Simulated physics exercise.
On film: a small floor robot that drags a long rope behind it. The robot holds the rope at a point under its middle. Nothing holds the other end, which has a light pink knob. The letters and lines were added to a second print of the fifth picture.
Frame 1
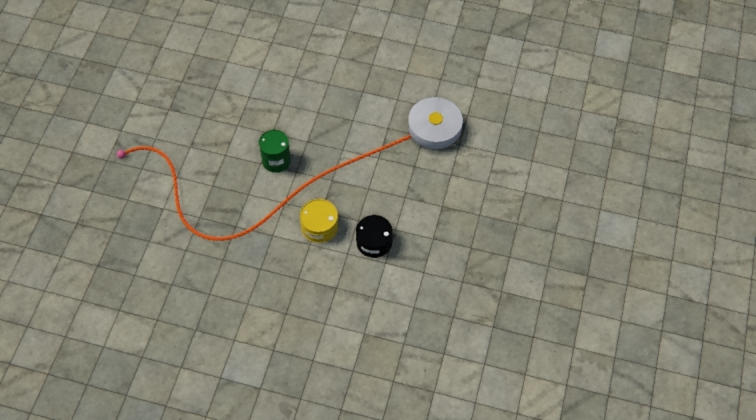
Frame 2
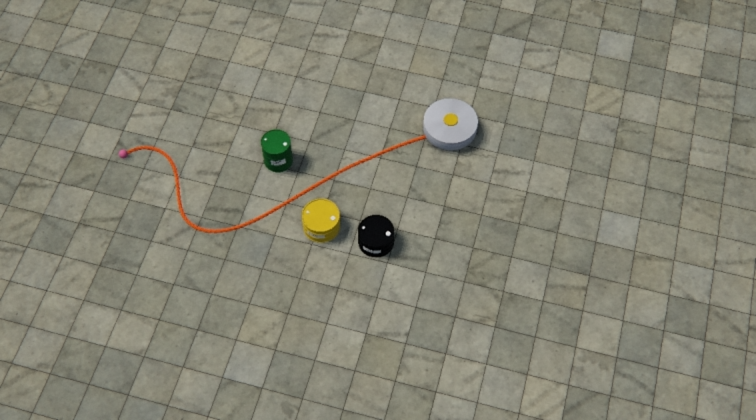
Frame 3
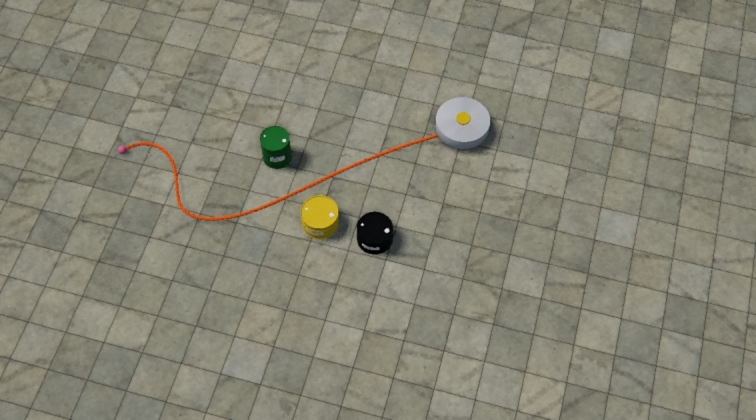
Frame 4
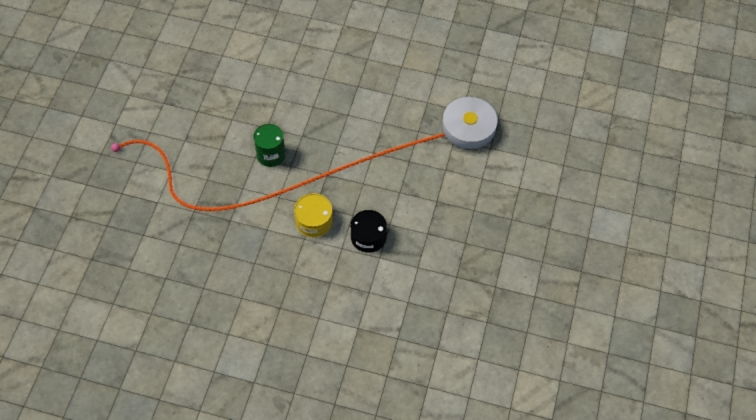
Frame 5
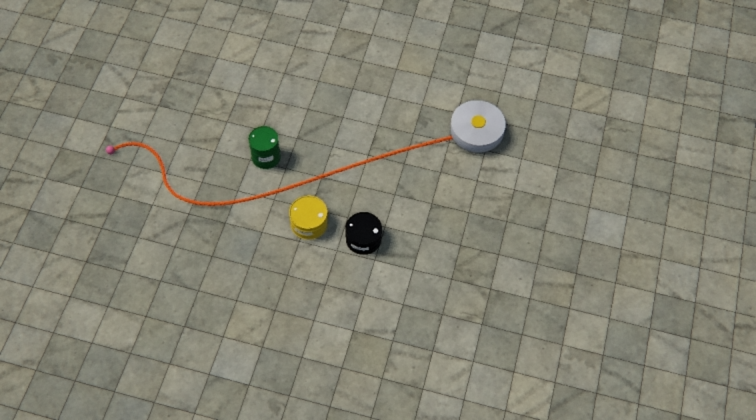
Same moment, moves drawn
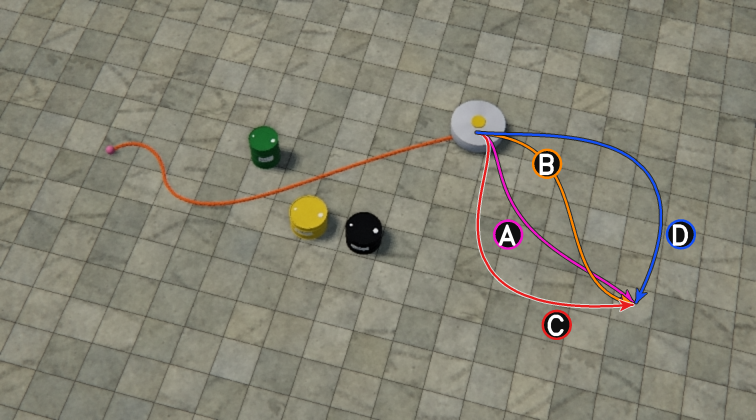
The clip opens on a stone-tiled floor where a round white robot with a yellow center trails a long orange rope past green, yellow and black tubs. The robot moves a short way right, drawing the rope's curves flatter, while its pink-tipped far end barely shifts and the tubs stay put.
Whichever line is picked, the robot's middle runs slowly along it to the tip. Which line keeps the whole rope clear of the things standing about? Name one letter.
Only A misses them all.
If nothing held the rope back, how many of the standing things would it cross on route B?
One.
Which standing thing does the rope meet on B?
The green keg.
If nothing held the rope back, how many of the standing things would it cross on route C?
It sweeps two.
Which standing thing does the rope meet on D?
The green keg.
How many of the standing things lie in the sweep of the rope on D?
It sweeps one.
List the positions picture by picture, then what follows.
The first frame shows black tub (374, 236); green keg (275, 151); yellow tub (319, 221).
The second frame shows robot (450, 125); free end (123, 154).
The third frame shows robot (463, 124); green keg (276, 148).
The fourth frame shows robot (470, 124); free end (116, 148).
The fifth frame shows robot (478, 127); green keg (265, 148); yellow tub (309, 218); free end (110, 150).
On the marked copy, A from (477, 133) via (529, 226) to (633, 303); B from (477, 133) via (566, 202) to (633, 304); C from (477, 133) via (484, 257) to (633, 305); D from (477, 133) via (634, 160) to (636, 303).
Following A. Soon after the start, robot (514, 198), middle of the rope (299, 183), free end (111, 150).
Later, robot (583, 262), middle of the rope (368, 201), free end (166, 159).
In the end, robot (638, 300), middle of the rope (423, 223), free end (222, 170); nothing has been touched.
As for the rest, B meets the green keg; C meets the black tub and yellow tub; D meets the green keg.
